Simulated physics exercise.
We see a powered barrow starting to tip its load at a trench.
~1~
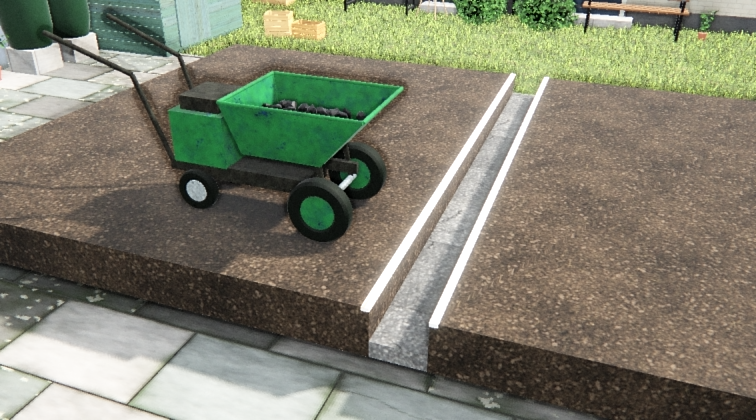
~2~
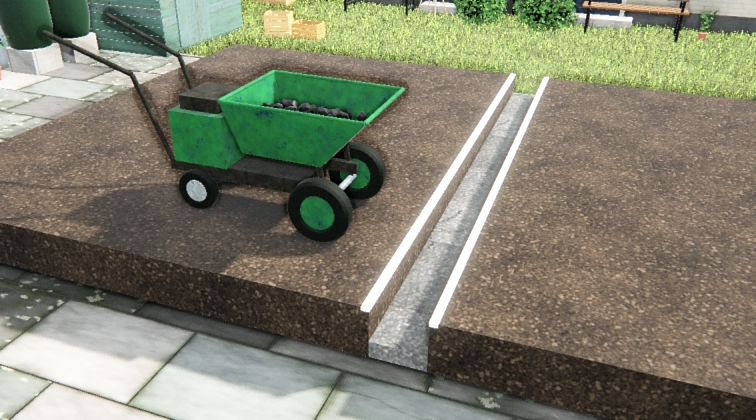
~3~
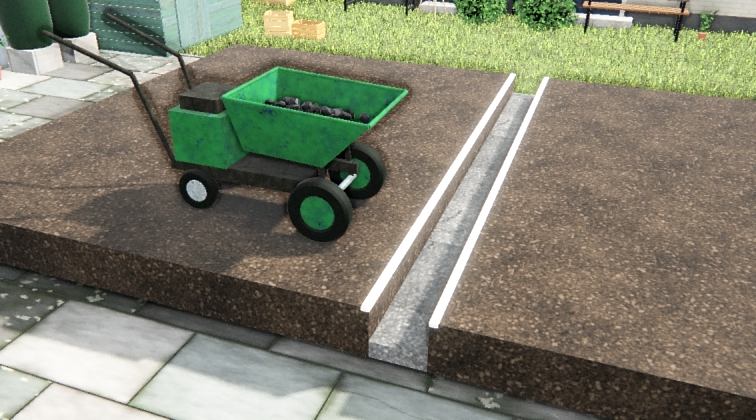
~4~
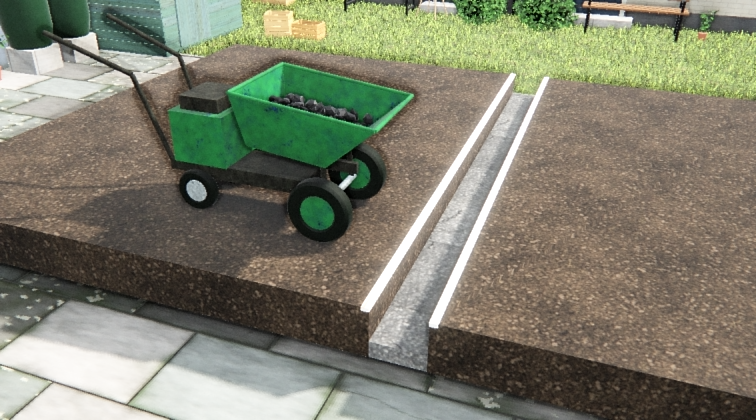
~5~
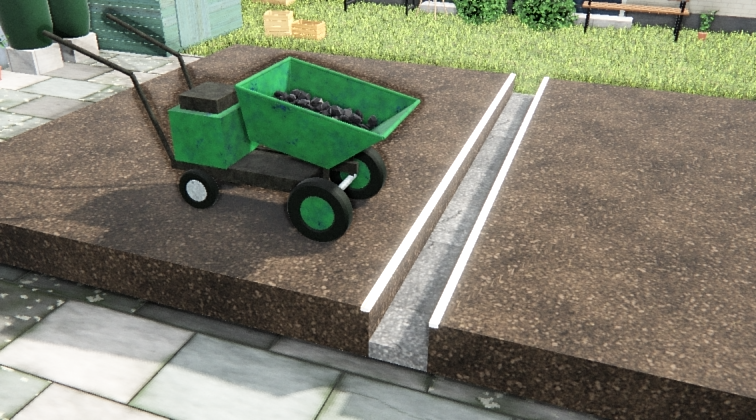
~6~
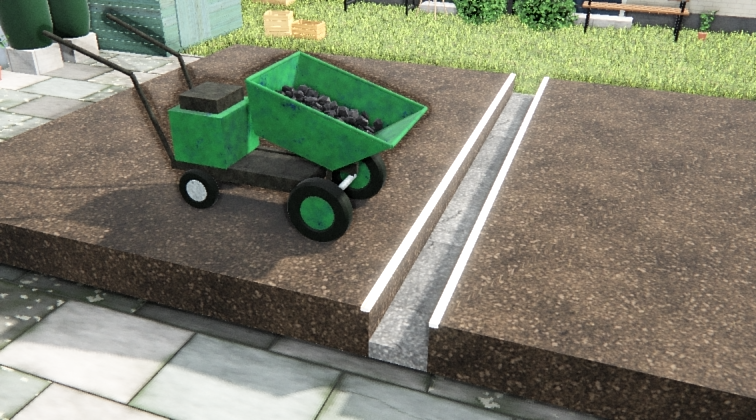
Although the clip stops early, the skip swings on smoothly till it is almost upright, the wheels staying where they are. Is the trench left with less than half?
No, it holds more than half.
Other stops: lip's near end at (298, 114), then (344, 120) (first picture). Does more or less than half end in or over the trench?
First less than half, then over half.
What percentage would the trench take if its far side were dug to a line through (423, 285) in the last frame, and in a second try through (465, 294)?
10 %, then 100 %.
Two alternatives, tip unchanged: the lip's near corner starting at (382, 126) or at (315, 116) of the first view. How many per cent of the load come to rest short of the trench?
Roughly 0 per cent at the first spot and 20 per cent at the second.
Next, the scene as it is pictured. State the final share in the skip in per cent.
0 %, about.
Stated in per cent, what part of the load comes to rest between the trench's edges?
Around 90 in every hundred pieces.
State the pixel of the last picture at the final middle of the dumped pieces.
Near (451, 256), more or less.
Shortly afterwards, skip tipped steeply; the whole lot in the skip.
Next, skip tipped steeply; all but a few in the skip; only a few in or heaped over the trench.
Some moments later, skip tipped right over; near a quarter in the skip; near two thirds in or heaped over the trench; a little beyond it.
In the end, skip tipped right over; the bulk in or heaped over the trench; a little beyond it.
